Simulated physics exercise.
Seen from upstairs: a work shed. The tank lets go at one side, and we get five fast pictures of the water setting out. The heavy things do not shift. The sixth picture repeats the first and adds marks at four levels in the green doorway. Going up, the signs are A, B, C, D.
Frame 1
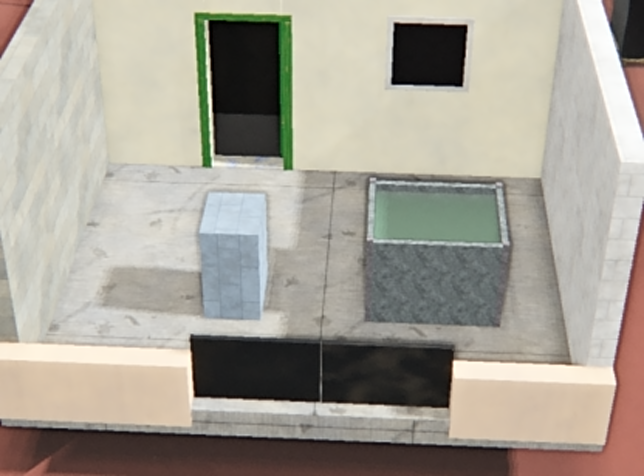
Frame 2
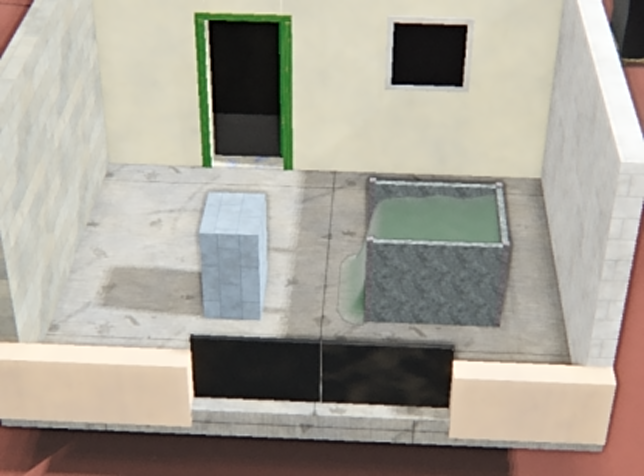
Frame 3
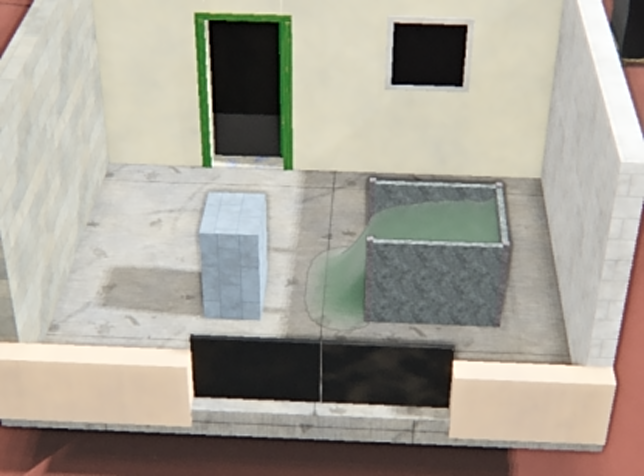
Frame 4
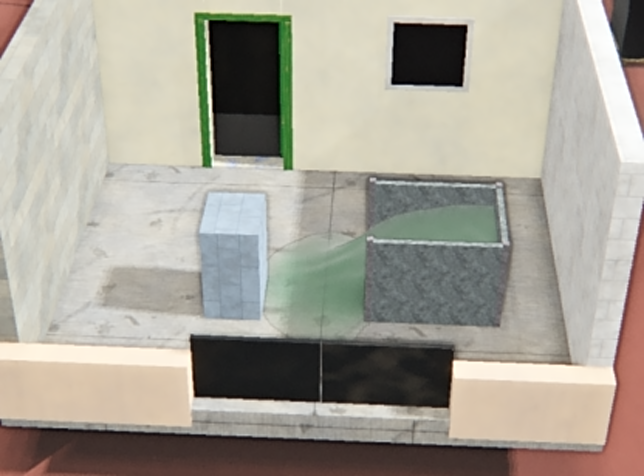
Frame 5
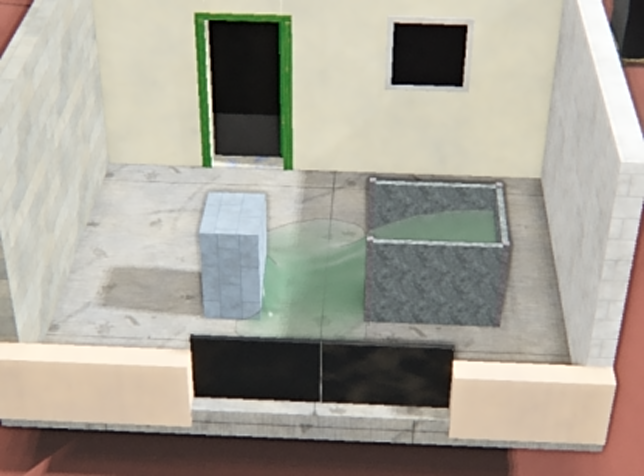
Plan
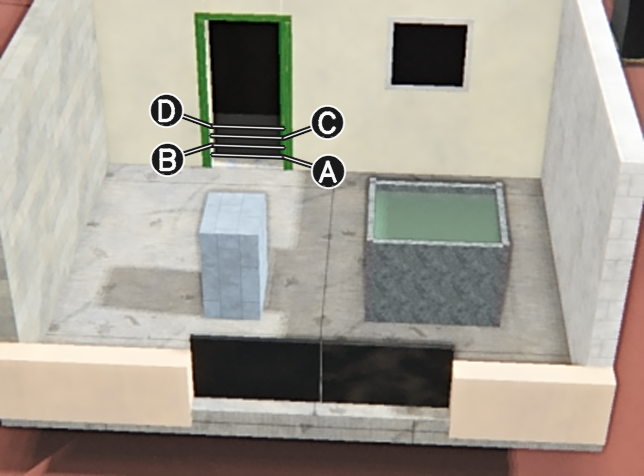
Greenish water in a dark stone tank surges out over its left side onto the grey floor, then spreads left across the gap to the pale block, as the level in the tank drops on the left.
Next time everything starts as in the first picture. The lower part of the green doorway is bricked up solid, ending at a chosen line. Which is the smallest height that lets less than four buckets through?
Use height A.
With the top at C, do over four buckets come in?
No, that is safe.
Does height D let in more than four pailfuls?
No.
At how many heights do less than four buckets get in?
All of them.
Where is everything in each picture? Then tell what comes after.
In the first frame, water in the tank at rest, its middle at (436, 219); foot of the green doorway at (248, 168); shut gate at (322, 352).
In the second frame, 2 % of the ground under water, visible out to (357, 296).
In the third frame, 4 % of the ground under water, visible out to (333, 253).
In the fourth frame, 9 % of the ground under water, visible out to (296, 245).
In the fifth frame, 14 % of the ground under water, visible out to (262, 334).
In white, A at (248, 155); B at (247, 146); C at (247, 136); D at (247, 127); from the bottom up A, B, C, D.
With A, a splash gets over, under a bucket.
With B, nothing gets over.
With C, nothing gets over.
With D, nothing gets over.
